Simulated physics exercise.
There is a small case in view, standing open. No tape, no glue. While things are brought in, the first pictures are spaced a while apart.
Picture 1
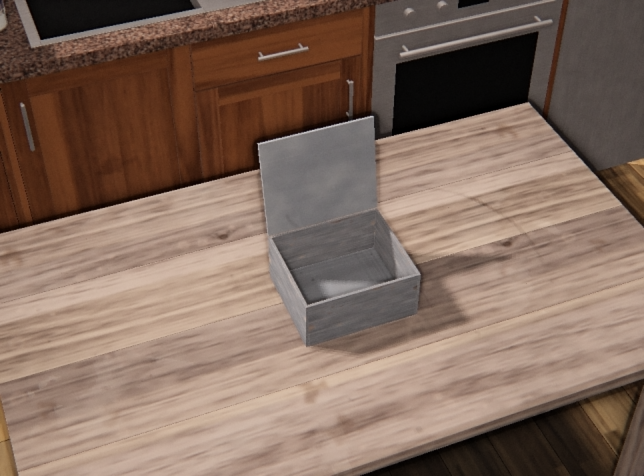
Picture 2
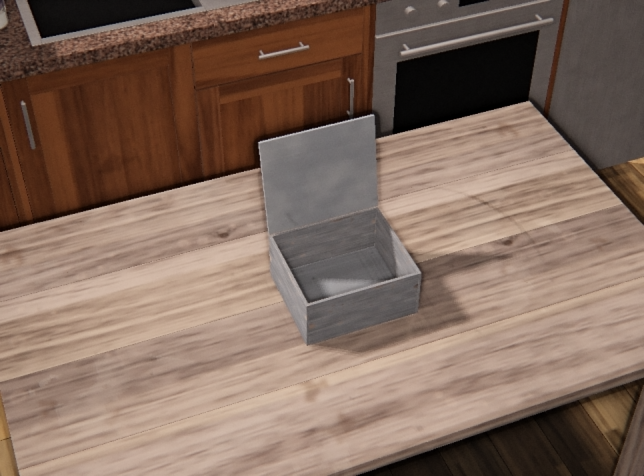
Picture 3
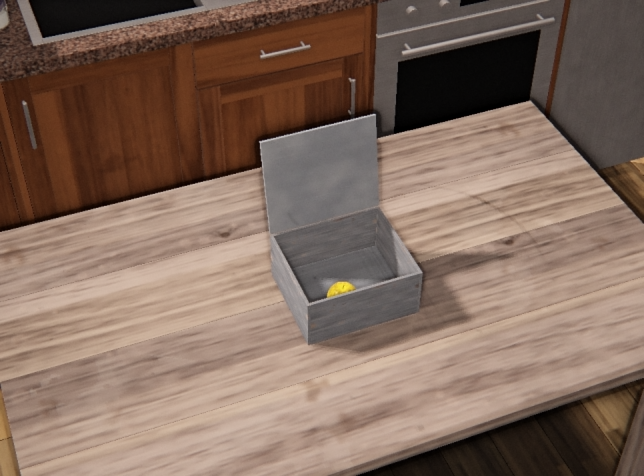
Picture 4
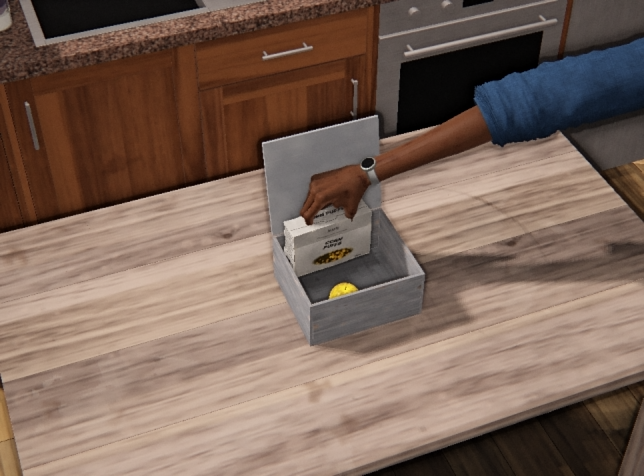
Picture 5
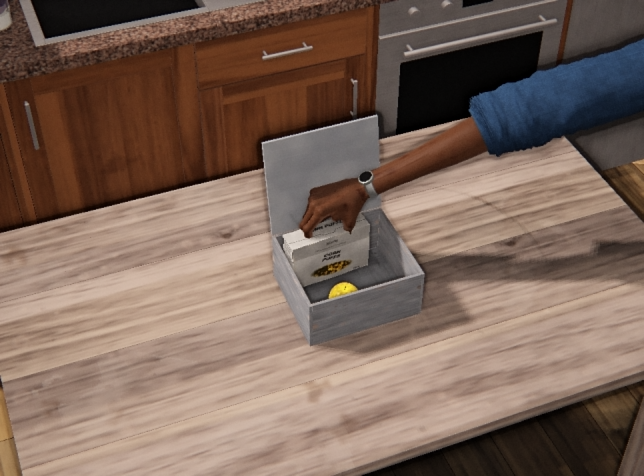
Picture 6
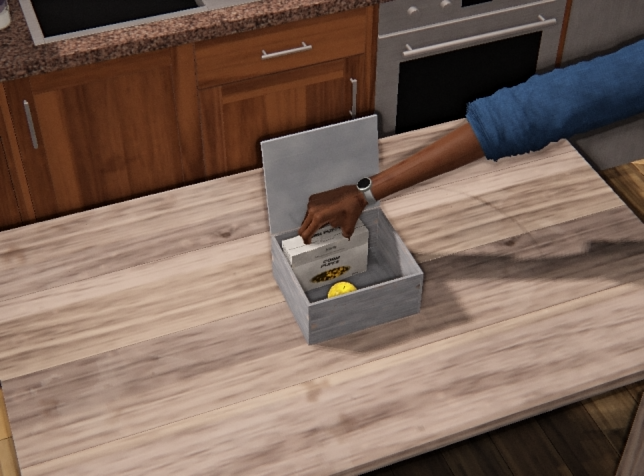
On a wooden kitchen table, a small grey case stood open and empty until a round yellow object appeared inside, and then a hand from the right lowered a white packet in behind it.
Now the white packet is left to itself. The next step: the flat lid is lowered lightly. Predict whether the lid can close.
I expect the box to stay unclosed.
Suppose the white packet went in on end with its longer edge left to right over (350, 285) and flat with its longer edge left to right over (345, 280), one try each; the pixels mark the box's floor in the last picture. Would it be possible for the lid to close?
First time it won't go down, and next time it drops into place.
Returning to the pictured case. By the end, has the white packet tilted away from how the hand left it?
In the end, it keeps its orientation.
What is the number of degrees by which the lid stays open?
Lid angle from rim - close to 25°.
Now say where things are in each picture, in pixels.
The last thing is not in view yet, in the first frame.
The last thing is not in view yet, in the second frame.
The last thing is not in view yet, in the third frame.
On its way; white packet (328, 238), in the fourth frame.
On its way; white packet (327, 250), in the fifth frame.
In place under the hand; white packet (325, 256), in the sixth frame.
Then, 1.30 s on from there, lid 86° above the rim.
Then, 1.60 s on from there, lid 63° above the rim.
Then, 1.80 s on from there, lid 35° above the rim.
In the end, lid 27° above the rim; both unmoved. At the end, from the last picture's camera, white packet near (325, 256).
